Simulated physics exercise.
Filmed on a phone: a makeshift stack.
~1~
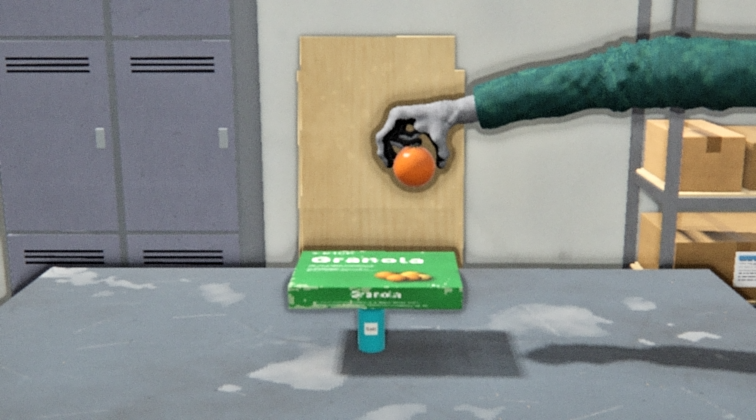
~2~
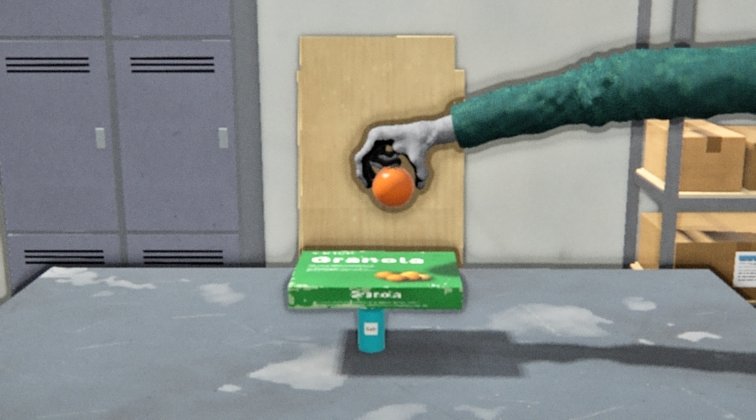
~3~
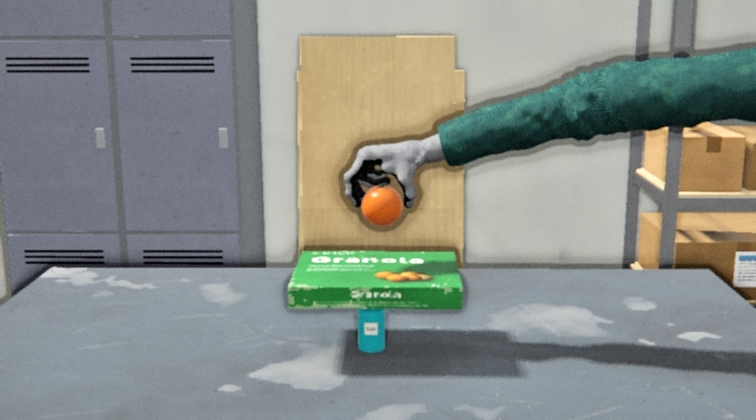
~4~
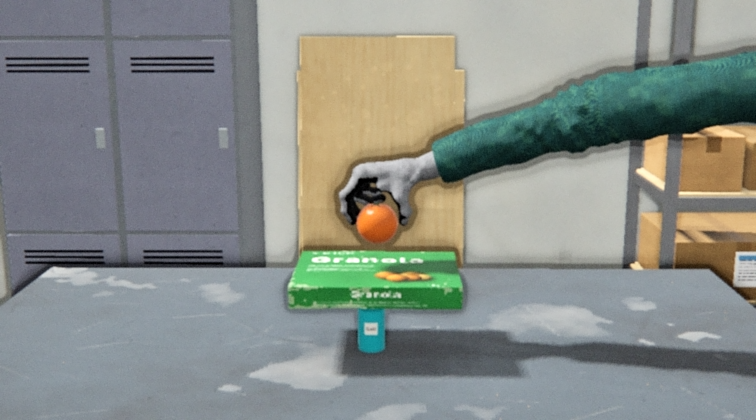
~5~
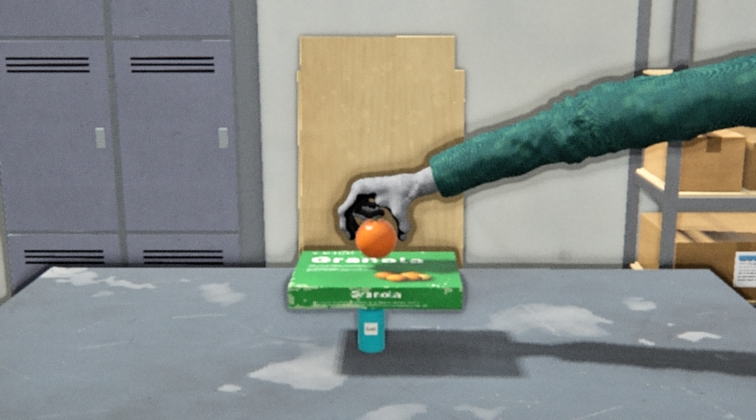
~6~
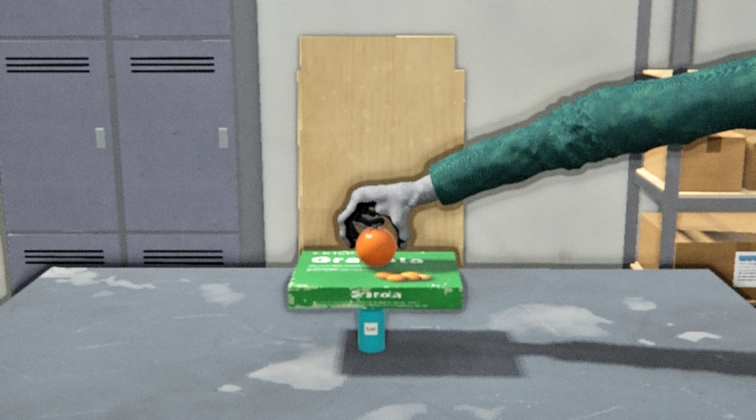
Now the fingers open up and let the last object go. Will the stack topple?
Stays standing.
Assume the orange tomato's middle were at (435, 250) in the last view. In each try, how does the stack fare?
The stack then collapses.
Then, 0.20 s after the last picture, nothing has stirred.
Then, 0.40 s after the last picture, orange tomato resting near (376, 247).
At rest, all 3 in place. Seen from the same camera at the end, orange tomato near (376, 247). The stack keeps its balance.
